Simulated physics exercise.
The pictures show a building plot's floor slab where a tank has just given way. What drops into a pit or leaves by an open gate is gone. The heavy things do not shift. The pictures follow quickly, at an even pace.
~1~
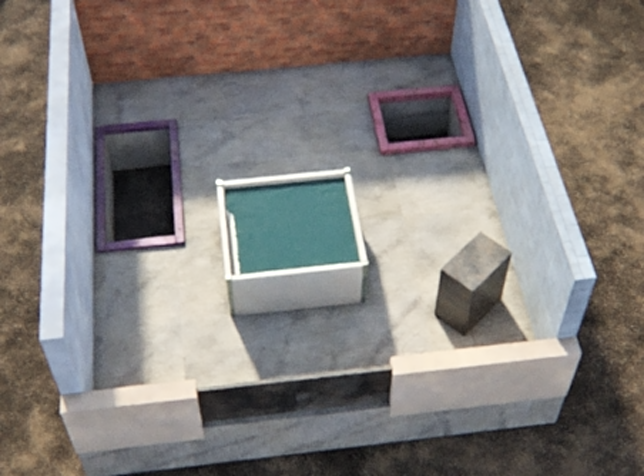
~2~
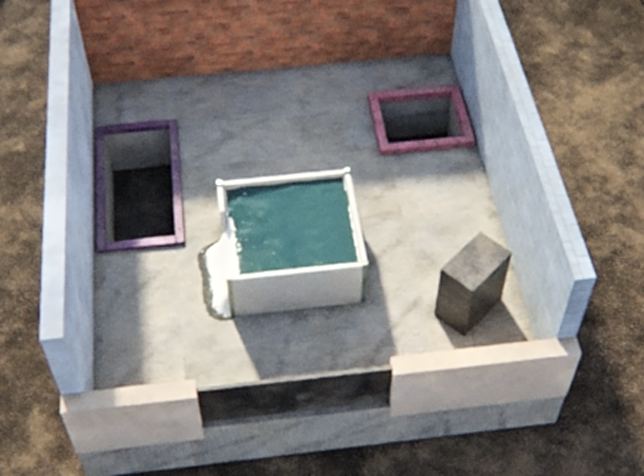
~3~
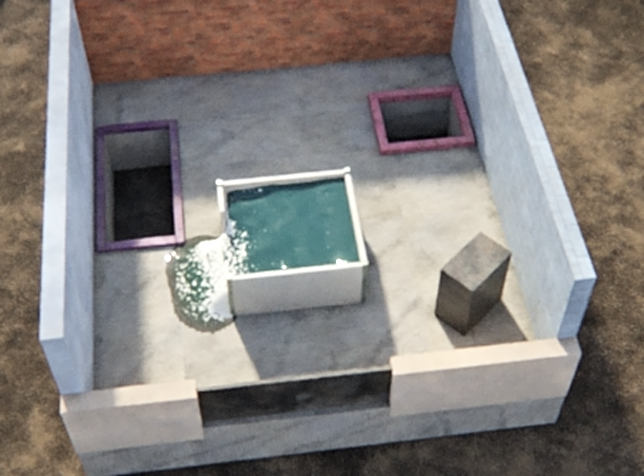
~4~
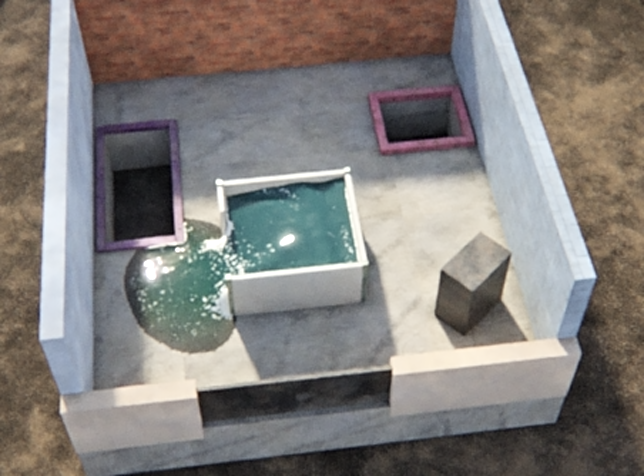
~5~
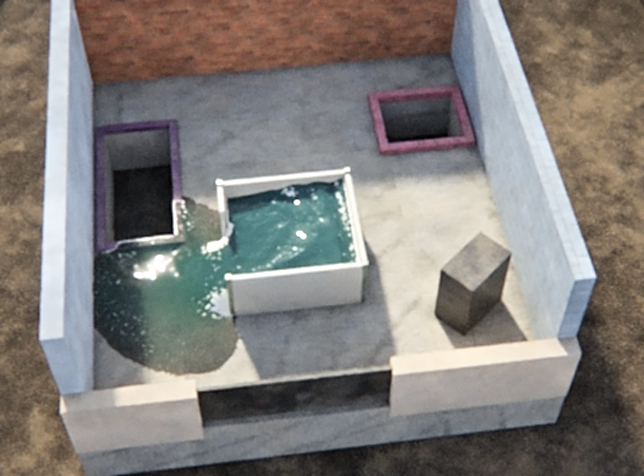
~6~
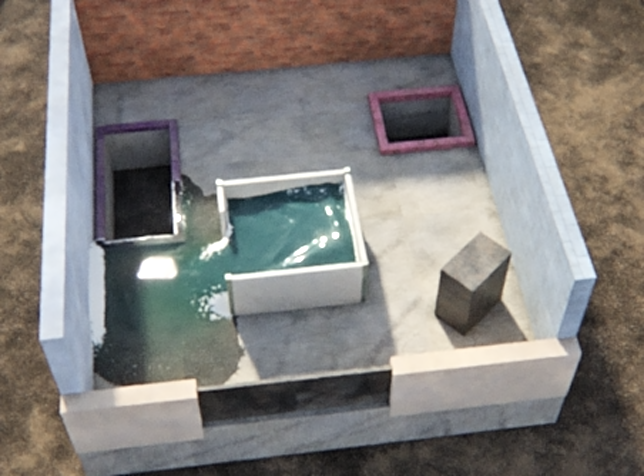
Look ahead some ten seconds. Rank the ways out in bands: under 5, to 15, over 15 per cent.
The gate takes less than 5 %; the pink pit takes less than 5 %; the purple pit takes more than 15 %.
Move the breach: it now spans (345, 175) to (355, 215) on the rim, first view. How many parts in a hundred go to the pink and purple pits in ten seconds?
Per cent: Pink 14, purple 2.
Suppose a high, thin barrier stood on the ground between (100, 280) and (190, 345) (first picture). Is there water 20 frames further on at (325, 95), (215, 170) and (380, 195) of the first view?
In turn: Not flooded, covered, dry.
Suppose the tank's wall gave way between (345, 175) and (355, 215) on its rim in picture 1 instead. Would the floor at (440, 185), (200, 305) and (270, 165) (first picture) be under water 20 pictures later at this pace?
As listed: Flooded, clear, dry.
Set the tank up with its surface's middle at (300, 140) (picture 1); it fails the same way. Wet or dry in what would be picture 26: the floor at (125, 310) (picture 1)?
At that place: Awash.
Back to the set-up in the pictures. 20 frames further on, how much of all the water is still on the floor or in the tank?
I make it 84 per cent.
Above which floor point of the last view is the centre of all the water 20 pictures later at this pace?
Near (232, 302).
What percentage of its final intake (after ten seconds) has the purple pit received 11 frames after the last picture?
Close to 40 %.
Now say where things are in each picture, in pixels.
In the first picture, the open tank at (290, 226) is whole and still.
In the second picture, water pours out at (230, 269) and has run to (215, 248).
In the third picture, the front is at (175, 259), out from the gap at (231, 270).
In the fourth picture, the front is at (131, 274), out from the gap at (231, 271).
In the fifth picture, the front is at (94, 271), out from the gap at (231, 271).
In the sixth picture, water pours out at (231, 270) and has run to (94, 363).
A moment on, water covers 20 % of the floor; the gate 0 %, the pink pit 0 %, the purple pit 3 %.
Next, water covers 25 % of the floor; the gate 0 %, the pink pit 0 %, the purple pit 9 %.
Then, water covers 45 % of the floor; the gate 0 %, the pink pit 0 %, the purple pit 15 %.
Later, water covers 55 % of the floor; the gate 0 %, the pink pit 0 %, the purple pit 21 %.
In the end, water covers 80 % of the floor; the gate 0 %, the pink pit 0 %, the purple pit 22 %.
